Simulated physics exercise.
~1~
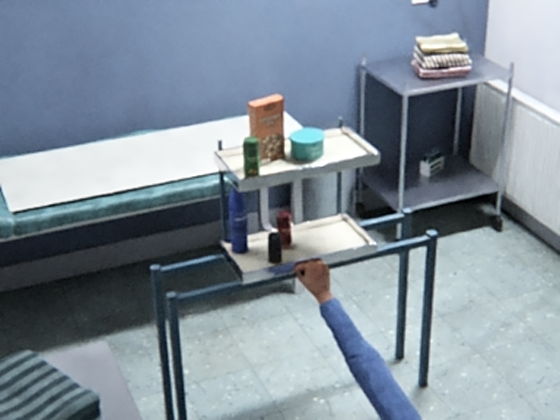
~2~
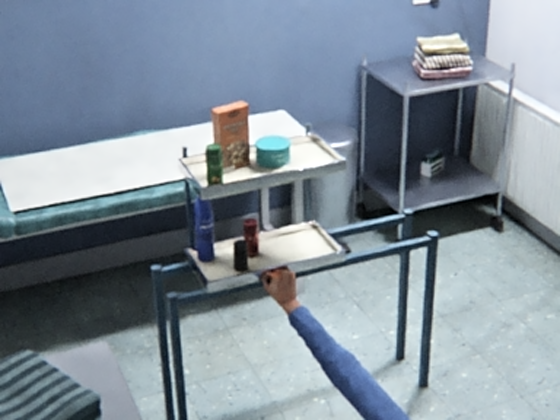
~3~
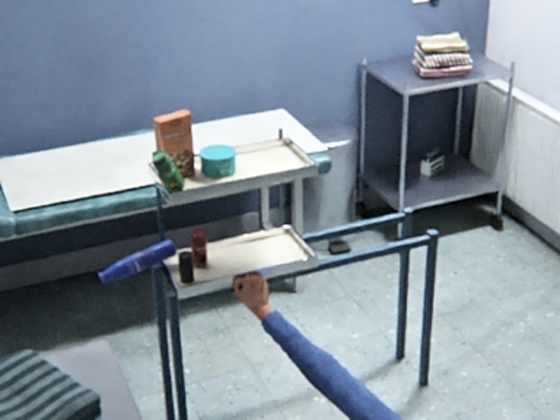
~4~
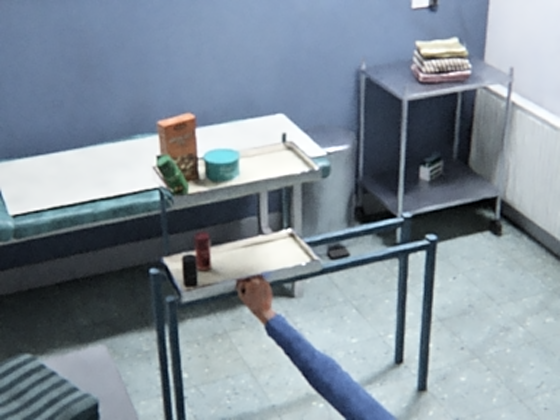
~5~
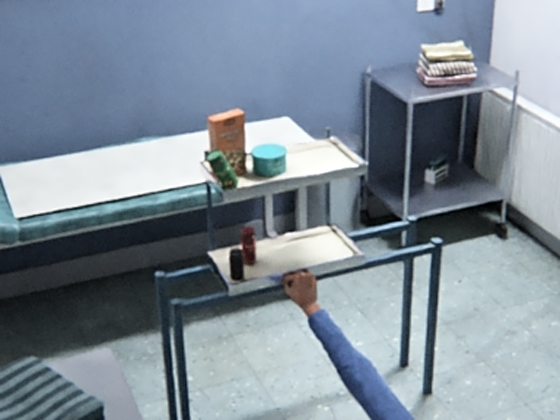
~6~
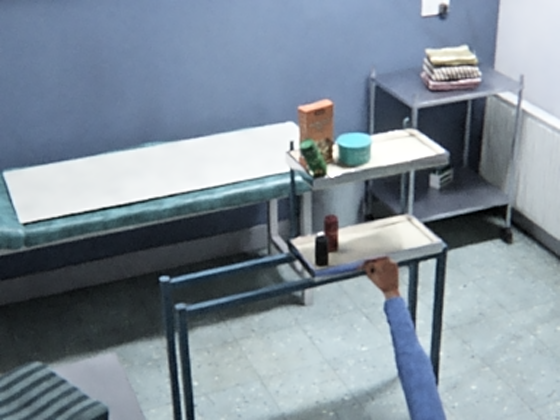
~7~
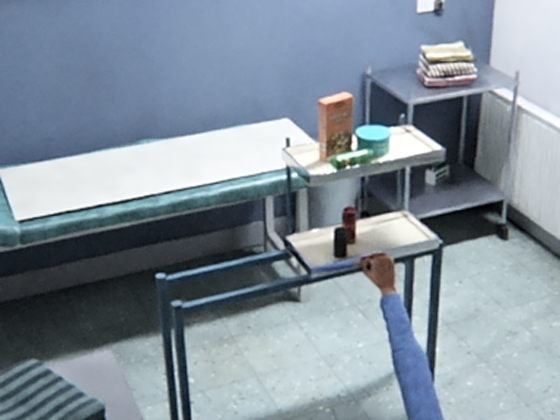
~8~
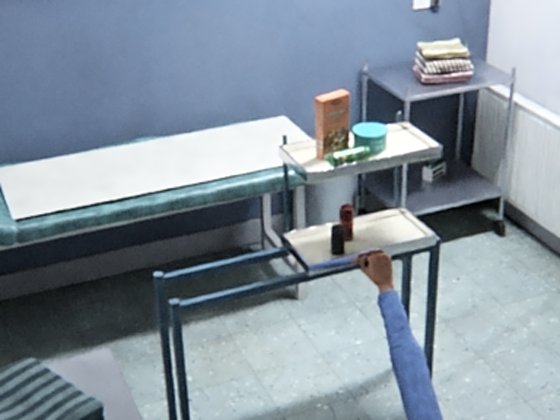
The clip opens on a two-level tray unit on a blue metal frame, holding an orange packet, a green can, a turquoise tub, a blue bottle, a red can and a black shaker. A hand gripping the lower edge moves it left, everything still upright. At the left end, the blue bottle tips off the side and drops out of view, while the green can leans. The hand then carries the trays back to the right, past where they began. There the green can topples onto its side, and it stays lying beside the upright packet and the tub.
